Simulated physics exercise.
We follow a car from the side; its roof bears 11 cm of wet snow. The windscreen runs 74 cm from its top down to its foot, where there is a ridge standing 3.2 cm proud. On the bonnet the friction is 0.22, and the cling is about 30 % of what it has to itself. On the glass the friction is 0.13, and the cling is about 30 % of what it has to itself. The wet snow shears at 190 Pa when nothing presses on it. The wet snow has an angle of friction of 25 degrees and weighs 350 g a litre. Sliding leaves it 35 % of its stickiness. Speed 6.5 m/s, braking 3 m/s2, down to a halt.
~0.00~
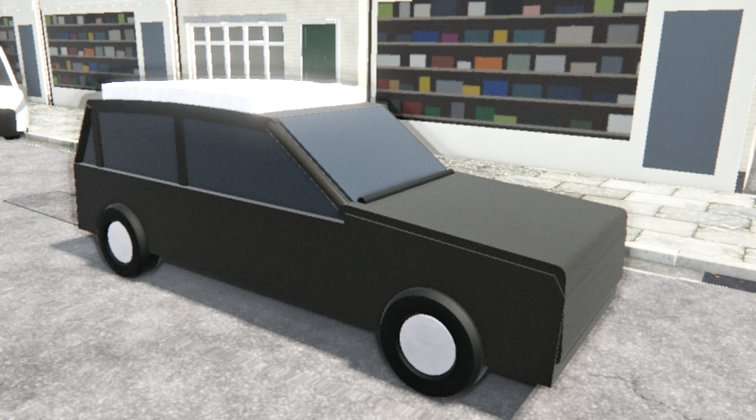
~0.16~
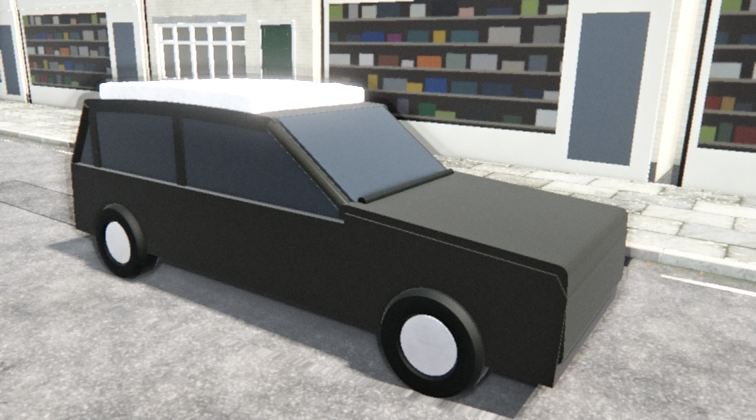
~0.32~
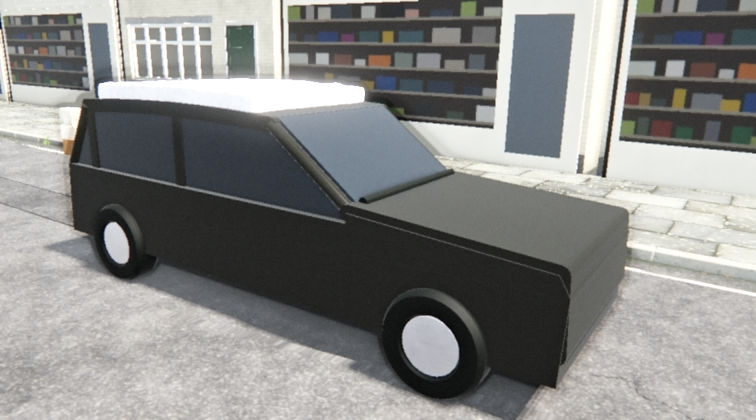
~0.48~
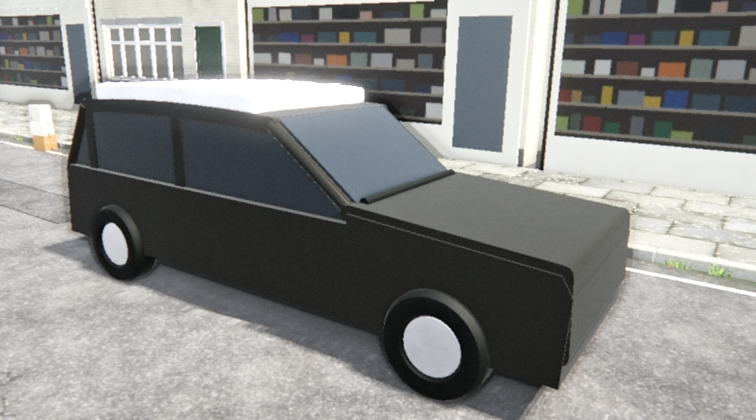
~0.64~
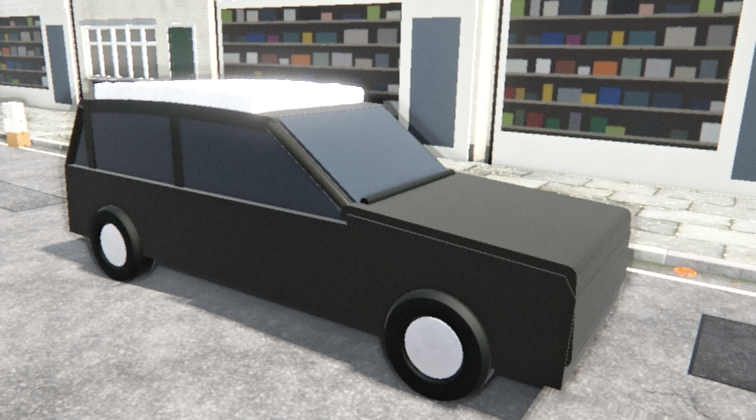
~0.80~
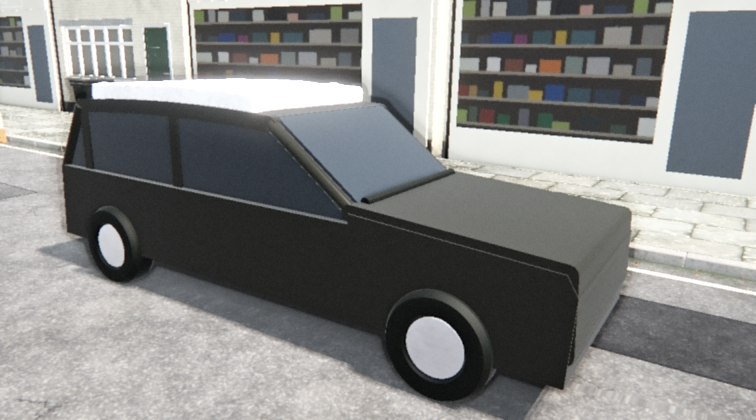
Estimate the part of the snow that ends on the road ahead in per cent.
My estimate is 0 percent.
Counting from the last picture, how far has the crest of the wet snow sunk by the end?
Roughly 0 cm.
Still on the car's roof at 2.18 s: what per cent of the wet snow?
Around 100 %.
By 1.43 s, all of the snow is on the roof, none on the glass, none on the bonnet and none has gone off the nose.
By 2.18 s, all of the snow is on the roof, none on the glass, none on the bonnet and none has gone off the nose.
By 2.92 s, all of the snow is on the roof, none on the glass, none on the bonnet and none has gone off the nose.
By 3.67 s, all of the snow is on the roof, none on the glass, none on the bonnet and none has gone off the nose.
By 3.77 s, at the end, all of the snow is on the roof, none on the glass, none on the bonnet and none has gone off the nose.
